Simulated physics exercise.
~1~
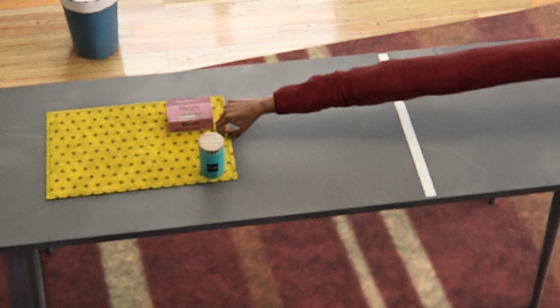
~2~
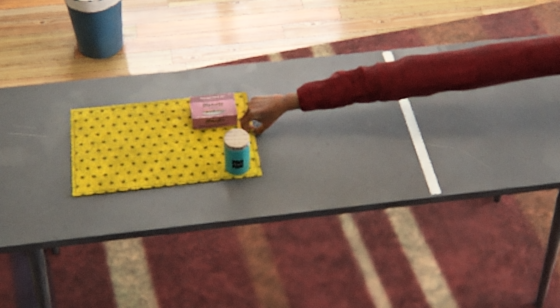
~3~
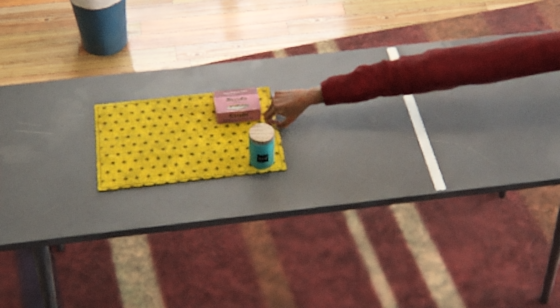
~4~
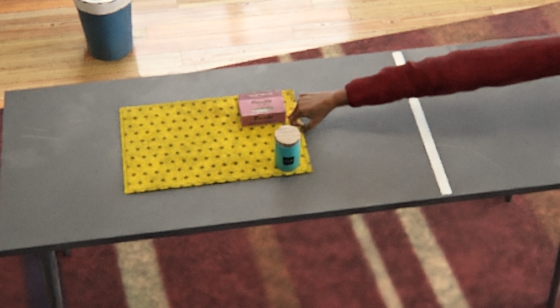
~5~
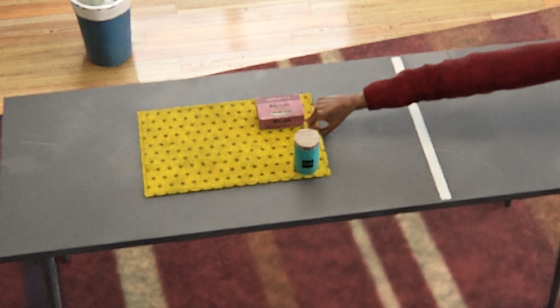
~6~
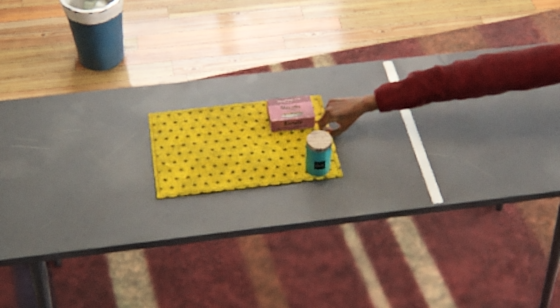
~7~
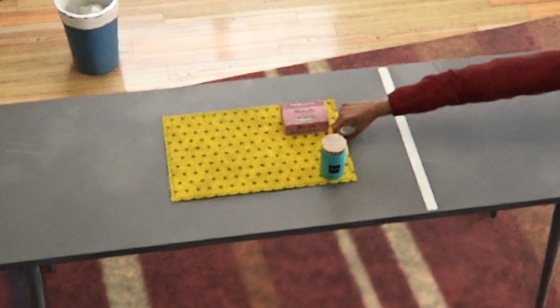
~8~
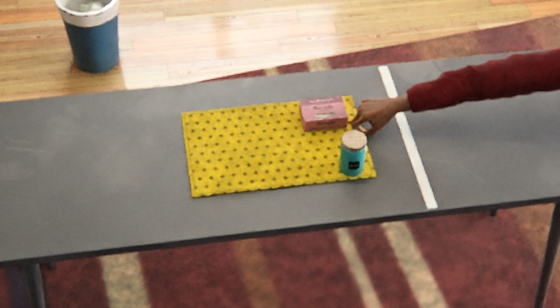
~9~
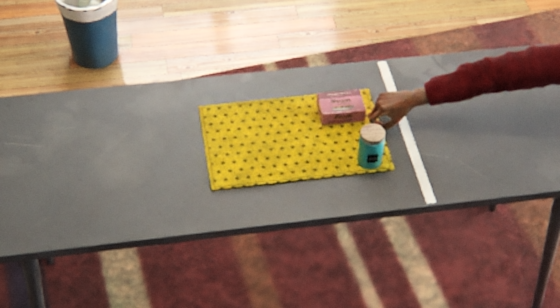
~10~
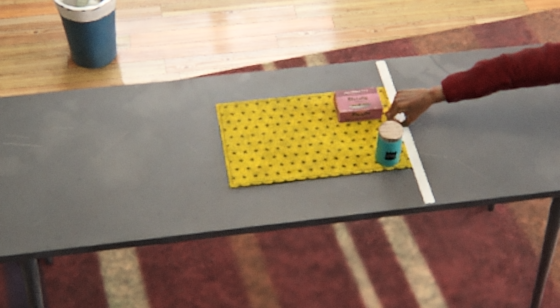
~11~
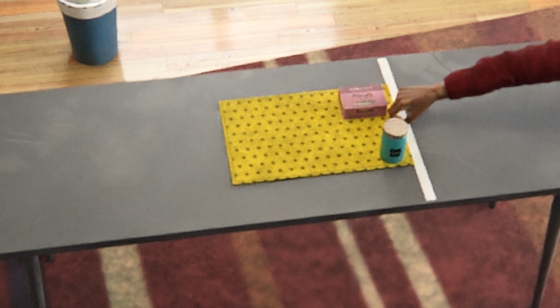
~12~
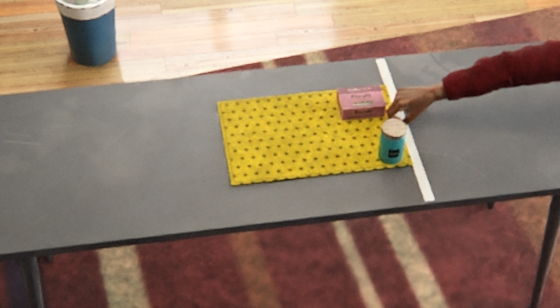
On a grey table, a hand pulls a yellow mat carrying a jar and pink packet right to white tape, then stops.
